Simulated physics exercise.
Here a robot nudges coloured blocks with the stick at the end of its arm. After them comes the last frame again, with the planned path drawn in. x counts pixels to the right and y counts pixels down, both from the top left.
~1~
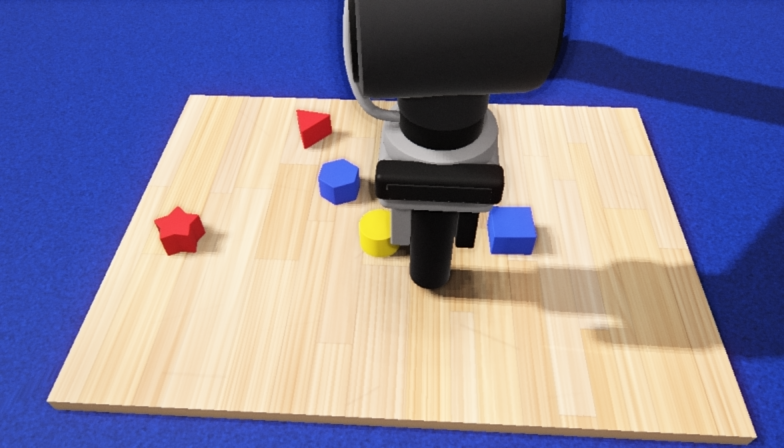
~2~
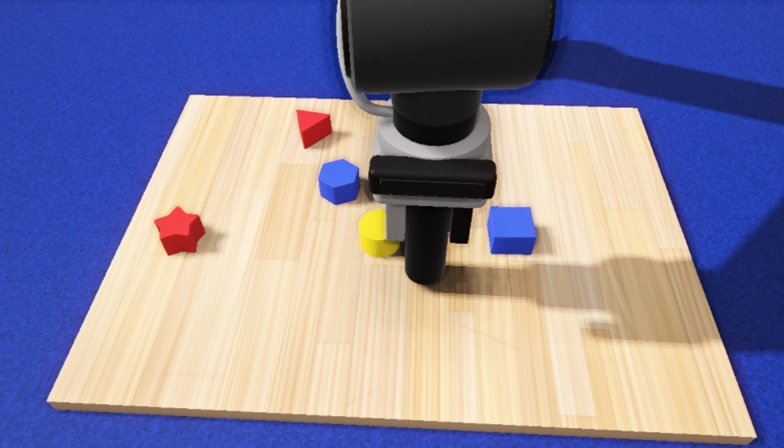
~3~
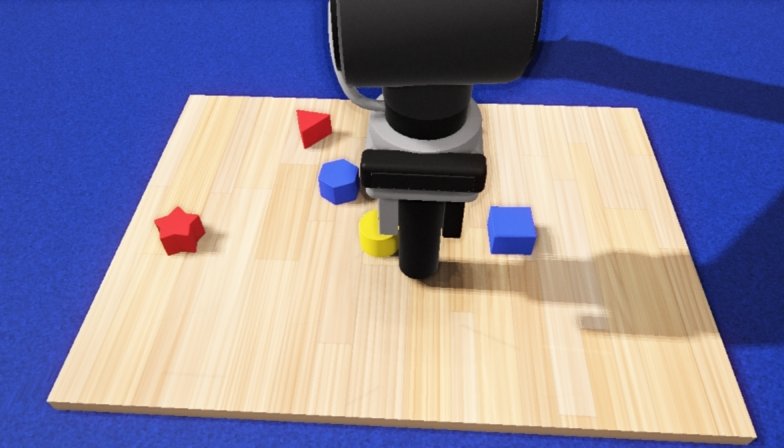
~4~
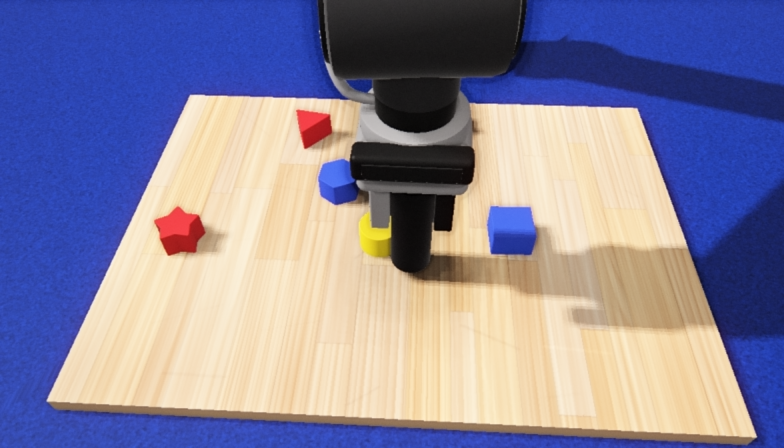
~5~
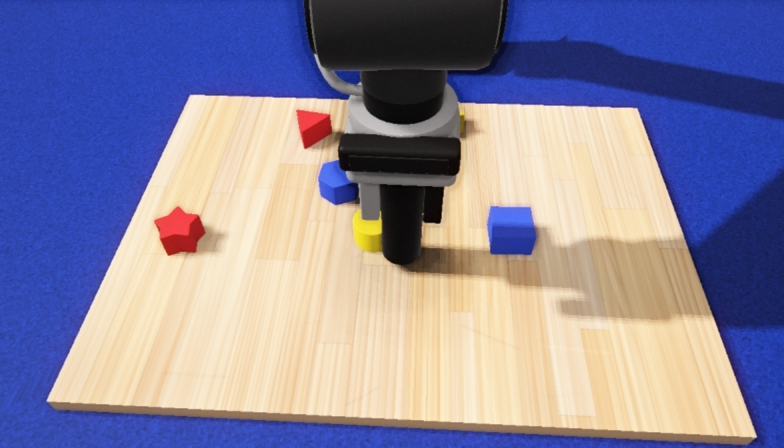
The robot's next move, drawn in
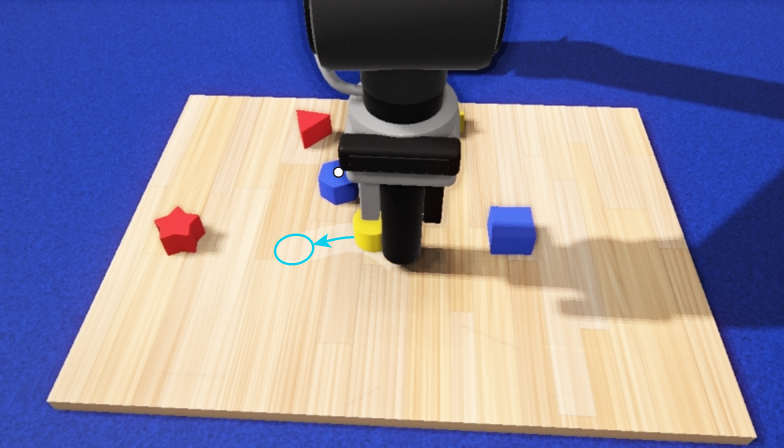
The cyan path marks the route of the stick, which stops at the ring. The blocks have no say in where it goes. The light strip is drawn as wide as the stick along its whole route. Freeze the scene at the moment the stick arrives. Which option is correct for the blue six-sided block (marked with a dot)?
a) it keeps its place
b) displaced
b.
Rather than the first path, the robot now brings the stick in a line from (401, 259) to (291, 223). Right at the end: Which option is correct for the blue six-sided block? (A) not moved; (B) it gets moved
The correct letter is B.
The line goes from (401, 259) via (371, 240) and (333, 240), ending at (294, 249); the dot is on the blue six-sided block.
What follows on the original path. One third of the way, stick at (370, 231); yellow cylinder at (347, 199).
Two thirds of the way, stick at (331, 231); blue six-sided block at (335, 166), turned 20° clockwise; yellow cylinder at (325, 194).
At the end, stick at (292, 240); blue six-sided block at (335, 166), turned 20° clockwise; yellow cylinder at (325, 194).
